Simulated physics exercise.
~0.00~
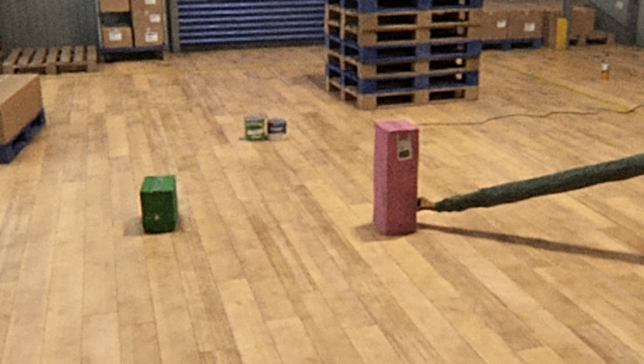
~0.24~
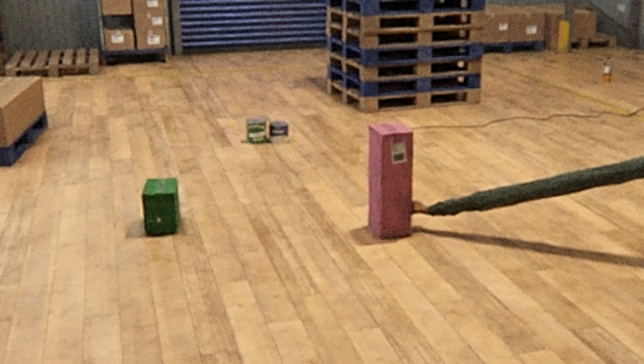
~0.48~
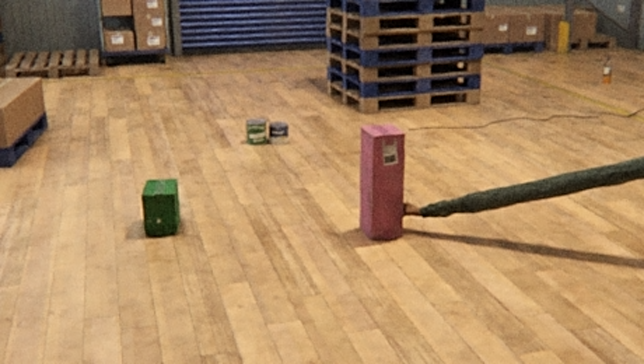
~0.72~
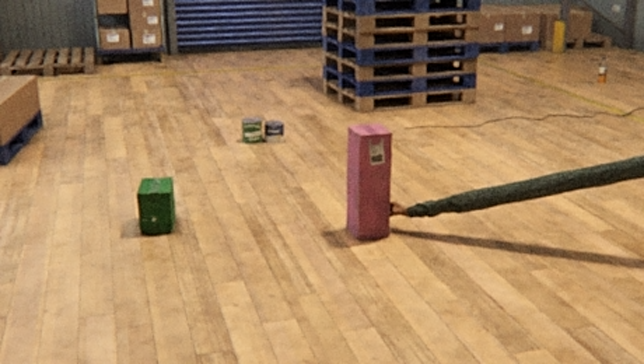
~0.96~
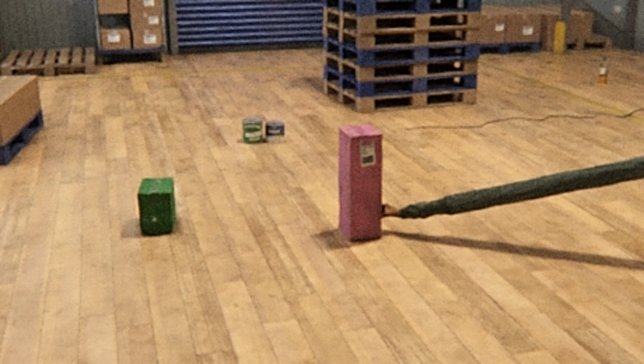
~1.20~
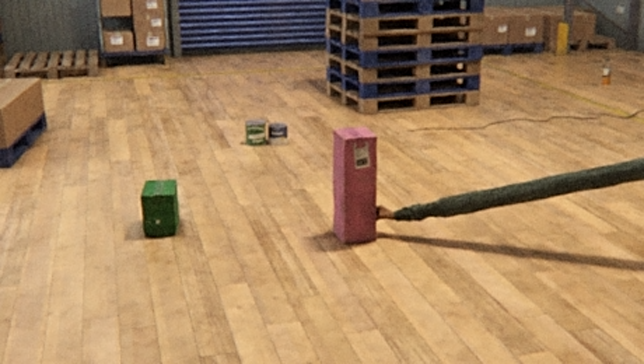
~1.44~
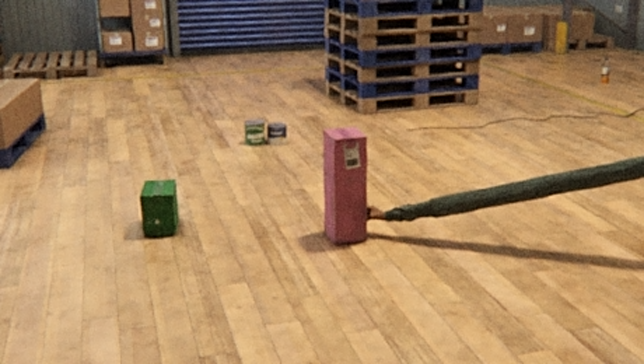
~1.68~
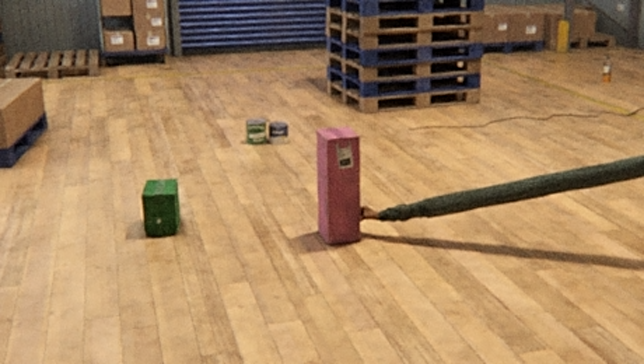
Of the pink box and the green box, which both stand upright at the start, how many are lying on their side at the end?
None of them are lying on their side at the end. The pink box and the green box are both still upright.
In this clip, a fingertip at the end of a dark green sleeve presses low against a tall pink box on a wooden floor, and the box slides gradually left, ending upright and still short of the green box, which stays in place.
